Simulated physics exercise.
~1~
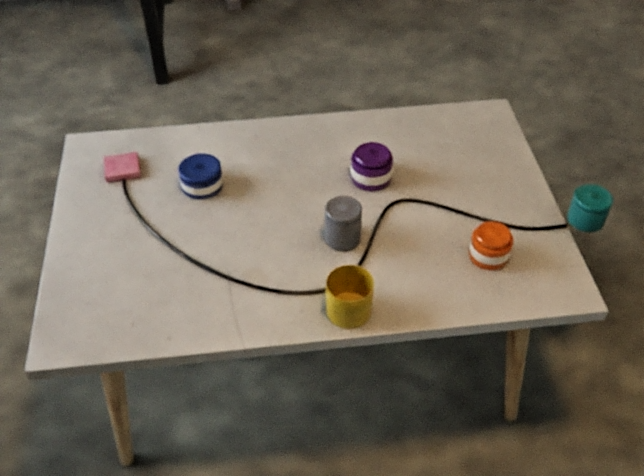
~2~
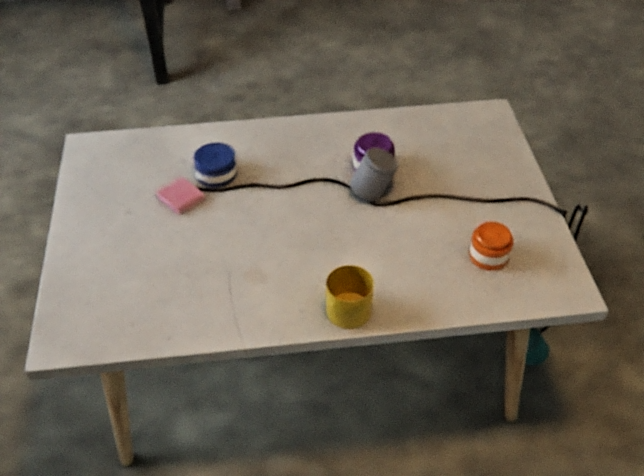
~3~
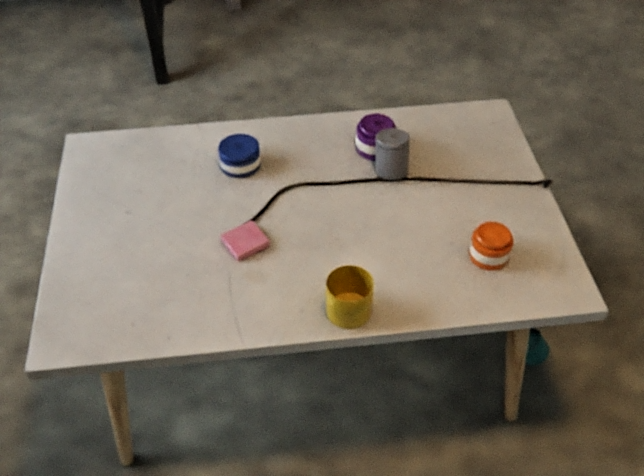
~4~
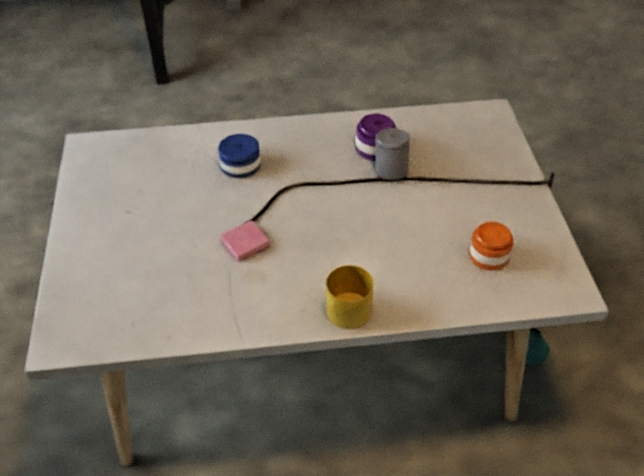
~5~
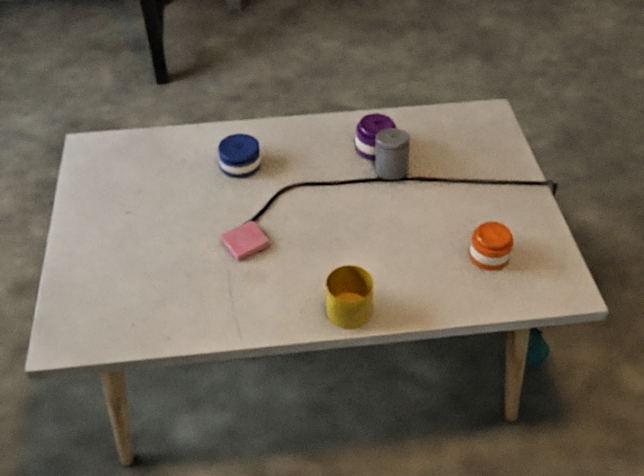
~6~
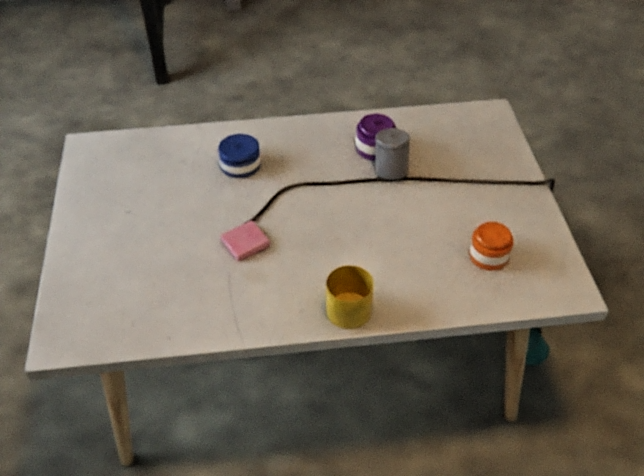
At the start, a thin black cable winds across a pale table from a flat pink phone at the left to a teal speaker just past the right edge, with jars, a tin, a tub and a cup around it. The teal speaker drops, and the cable sweeps toward the back, carrying the grey tub toward the purple jar. The pink phone slides right and toward the front, while the blue tin and purple jar shift modestly. The yellow cup and orange jar stay put. Finally, everything rests, with the teal speaker partly hidden low behind the right front leg.
